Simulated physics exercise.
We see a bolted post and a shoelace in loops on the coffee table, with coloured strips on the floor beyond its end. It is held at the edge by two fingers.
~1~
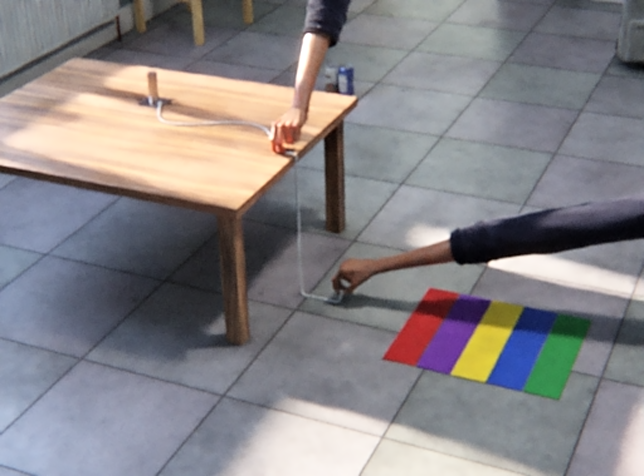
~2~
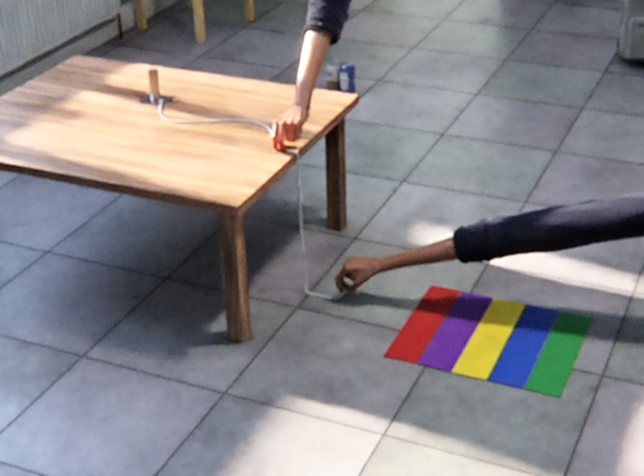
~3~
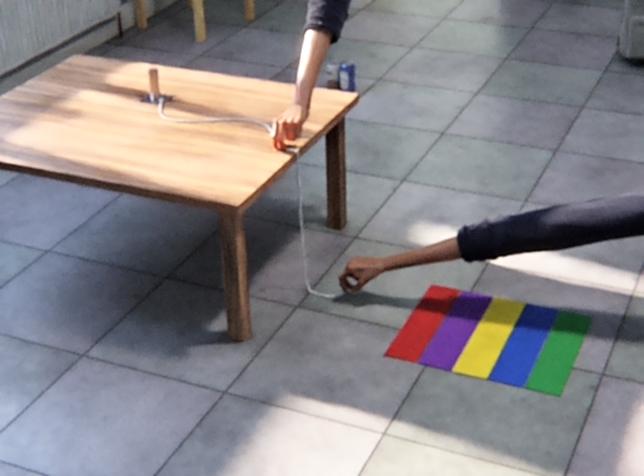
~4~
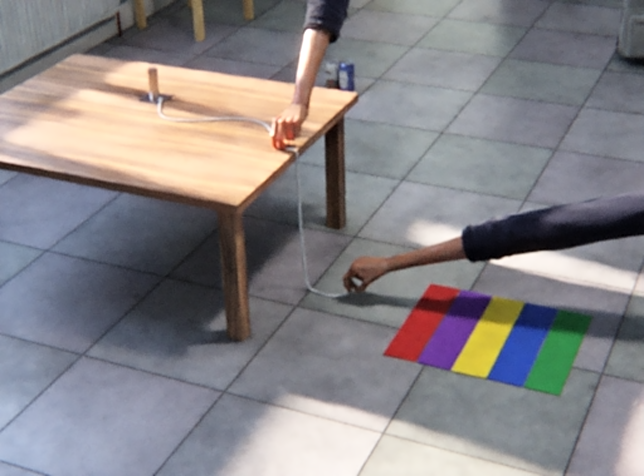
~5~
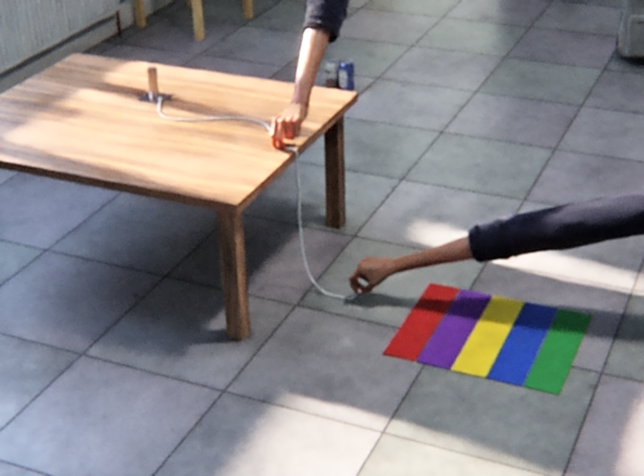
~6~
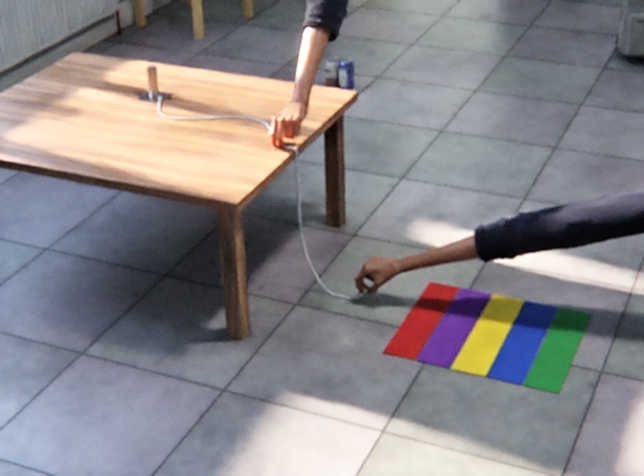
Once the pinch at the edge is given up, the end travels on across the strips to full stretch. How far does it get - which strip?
Yellow.
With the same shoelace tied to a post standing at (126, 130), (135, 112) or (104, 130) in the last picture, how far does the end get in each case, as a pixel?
In that order: (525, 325), (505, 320) and (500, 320).
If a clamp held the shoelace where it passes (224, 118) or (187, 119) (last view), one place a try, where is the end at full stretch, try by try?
(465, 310); (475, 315).
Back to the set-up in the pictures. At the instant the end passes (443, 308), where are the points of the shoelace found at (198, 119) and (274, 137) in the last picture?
You'll find them at (227, 115) and (307, 148).
Soon after, end near (443, 308); over purple.
After that, end near (477, 315); over yellow.
At the stop, end near (497, 319); over yellow. It gets as far as the yellow strip.
